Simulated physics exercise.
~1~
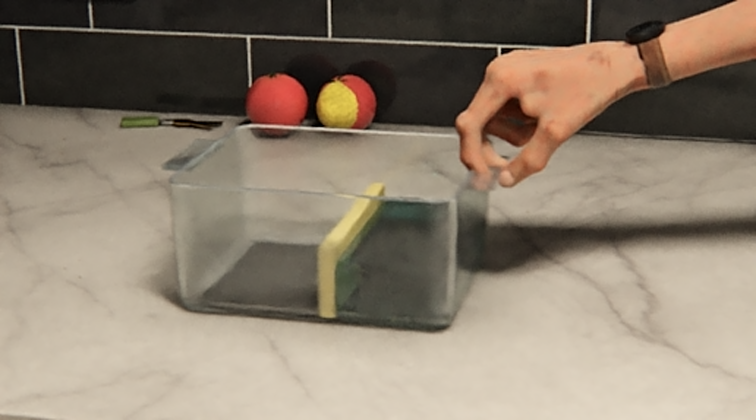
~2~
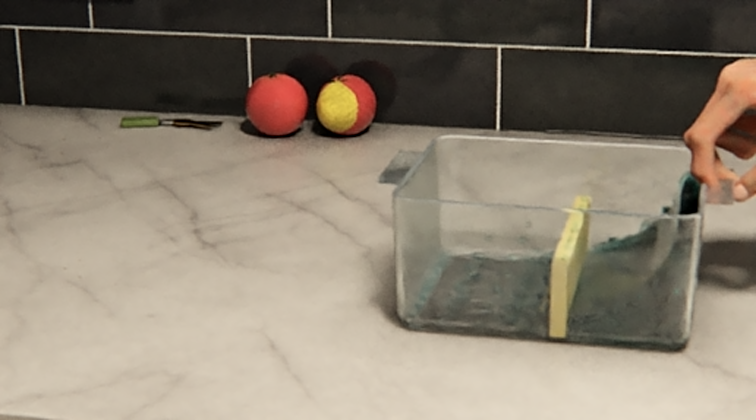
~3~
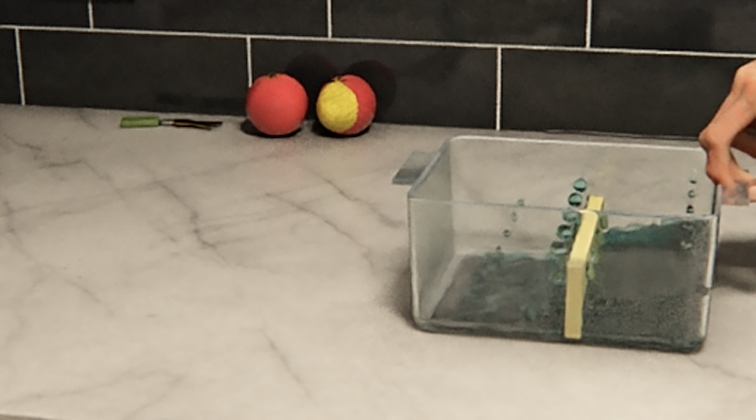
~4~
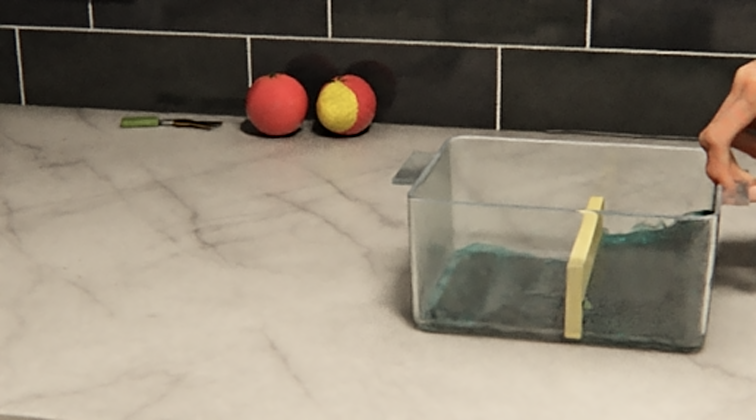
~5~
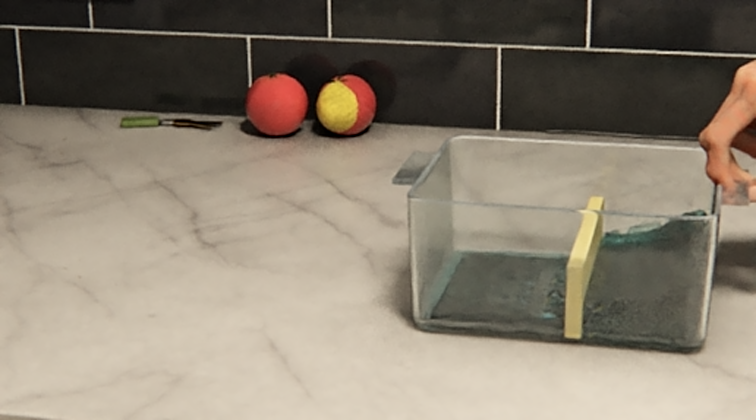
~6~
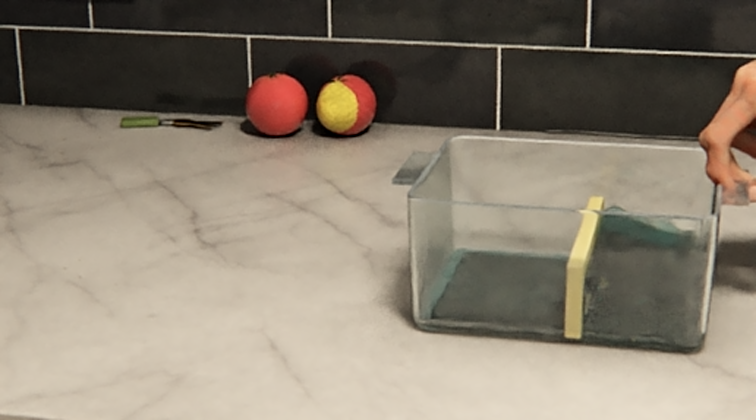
On a marble counter before dark tiles, a hand pulls a clear box with a pale yellow divider to the right, and the water sloshes, some splashing over into the left side, before the box stops and the water settles, leaving some on both sides.
